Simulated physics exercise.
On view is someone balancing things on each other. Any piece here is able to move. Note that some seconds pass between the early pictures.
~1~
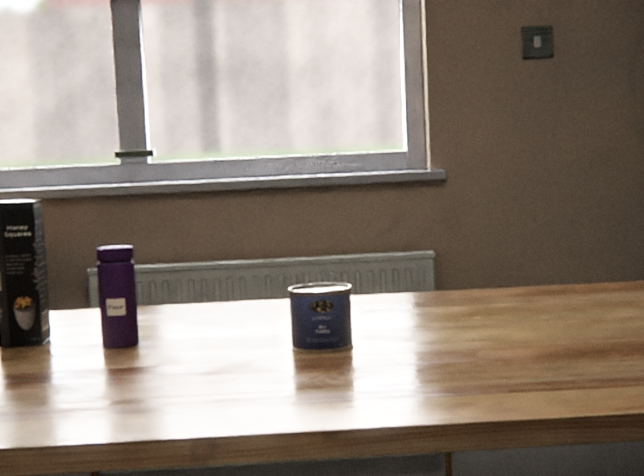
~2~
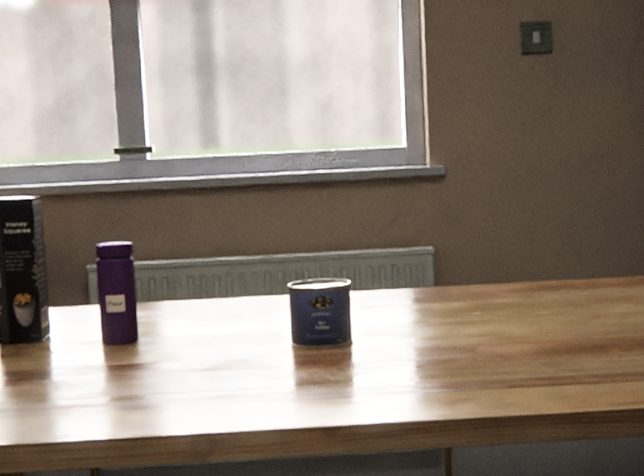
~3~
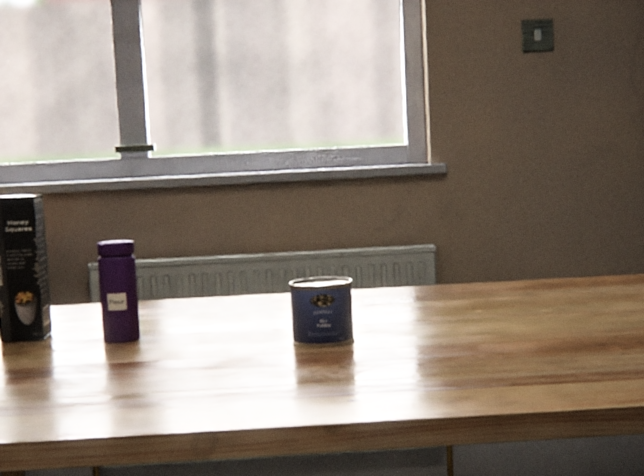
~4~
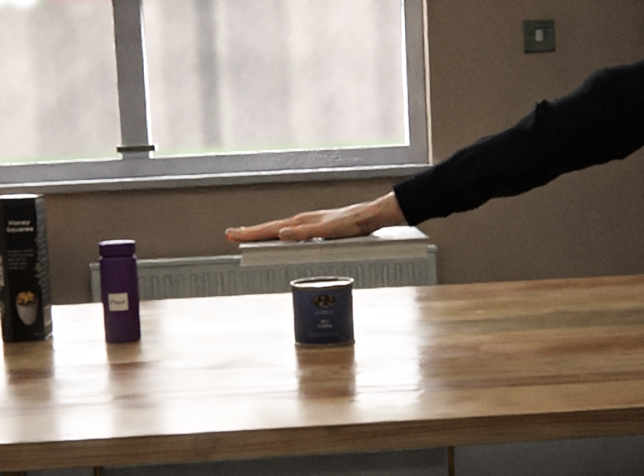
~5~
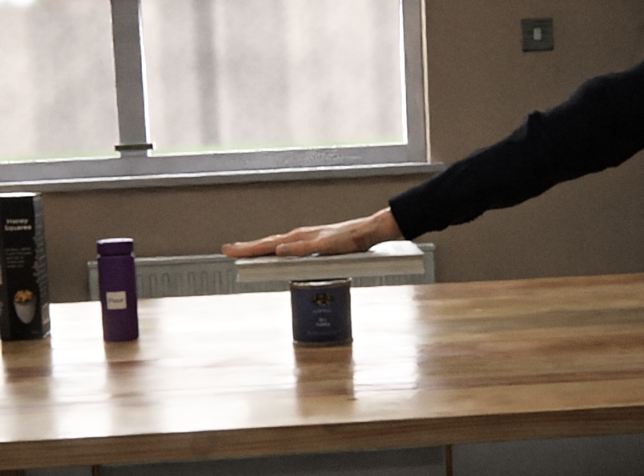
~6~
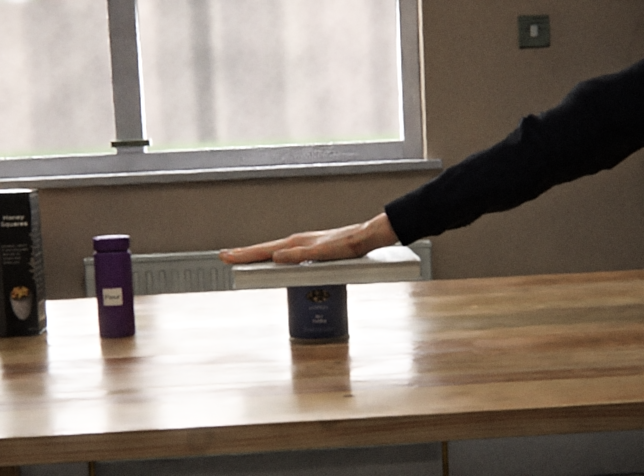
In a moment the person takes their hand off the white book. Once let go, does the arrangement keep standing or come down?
The pile copes with it, I'd say.
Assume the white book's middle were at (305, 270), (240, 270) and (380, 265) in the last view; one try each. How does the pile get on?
Case one: It stands firm; case two: It topples; case three: It topples.
Then, 0.20 s on from there, no change.
Then, 0.40 s on from there, white book resting near (325, 267).
In the end, all 4 unmoved. At the end, from the last picture's camera, white book near (325, 267). The pile stays up.
